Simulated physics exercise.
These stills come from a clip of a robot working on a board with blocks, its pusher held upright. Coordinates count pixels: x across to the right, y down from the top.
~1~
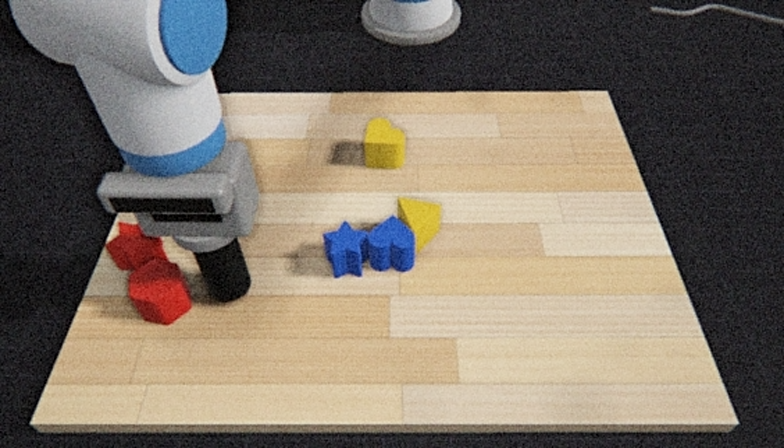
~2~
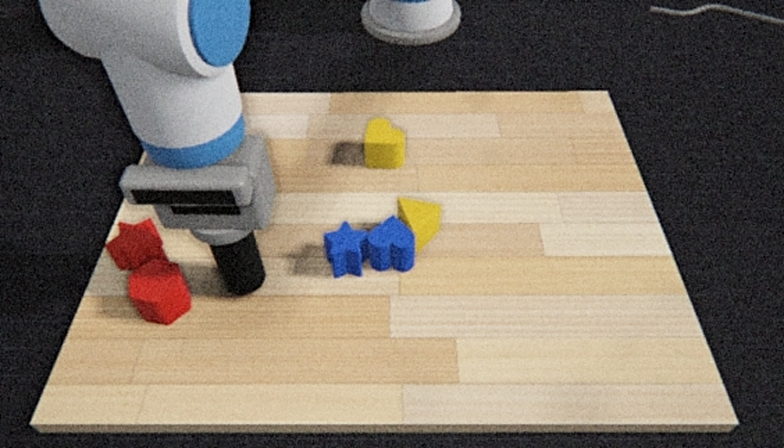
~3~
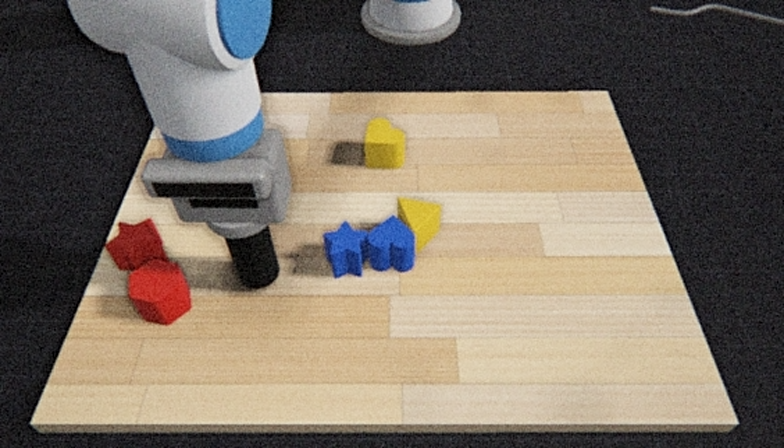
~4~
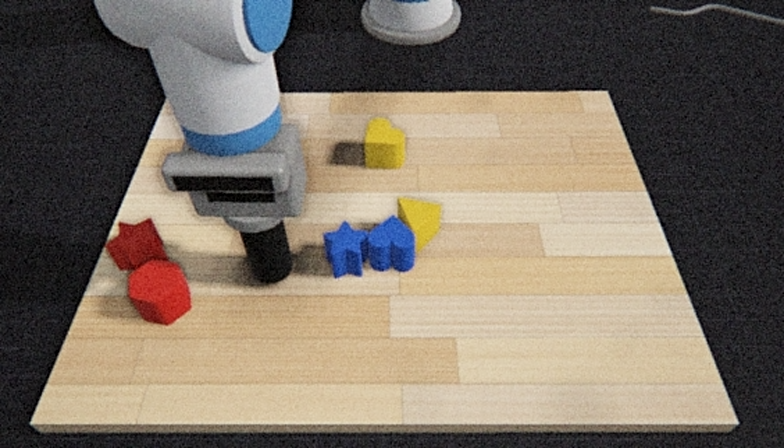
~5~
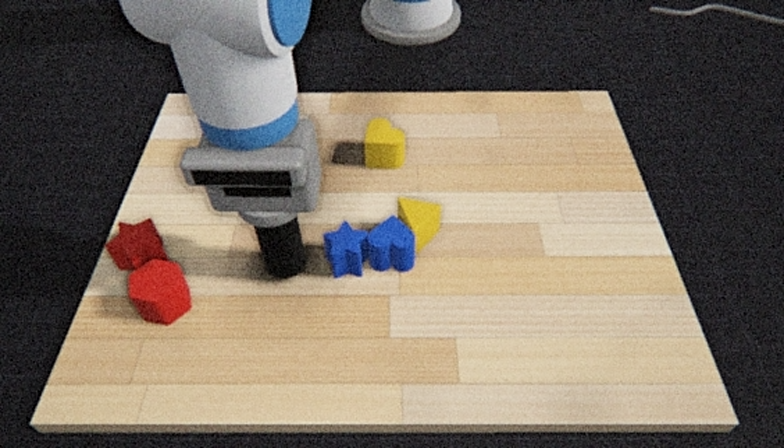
On a wooden board, a robot arm moves its black tip right while the blocks stay still.
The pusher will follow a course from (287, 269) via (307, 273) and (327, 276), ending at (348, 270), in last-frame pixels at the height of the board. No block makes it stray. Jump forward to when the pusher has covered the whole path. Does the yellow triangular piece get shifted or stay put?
Once the path is done, it is somewhere new.
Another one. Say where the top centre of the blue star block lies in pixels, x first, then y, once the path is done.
Its top face will be centred at roughly (378, 231).
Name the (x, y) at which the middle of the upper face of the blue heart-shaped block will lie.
Near (416, 229).
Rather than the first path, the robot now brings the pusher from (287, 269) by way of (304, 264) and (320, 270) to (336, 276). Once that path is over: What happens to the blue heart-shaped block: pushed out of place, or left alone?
That block ends up displaced.
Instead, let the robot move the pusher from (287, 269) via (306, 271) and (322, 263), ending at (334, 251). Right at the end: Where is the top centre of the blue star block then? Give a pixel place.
Its top face will be centred at roughly (367, 224).
The first path, step by step. Halfway along, pusher (316, 268); nothing pushed yet.
At the end, pusher (347, 264); blue star block (378, 231); blue heart-shaped block (416, 229); yellow triangular piece (429, 206), turned 25° anticlockwise.
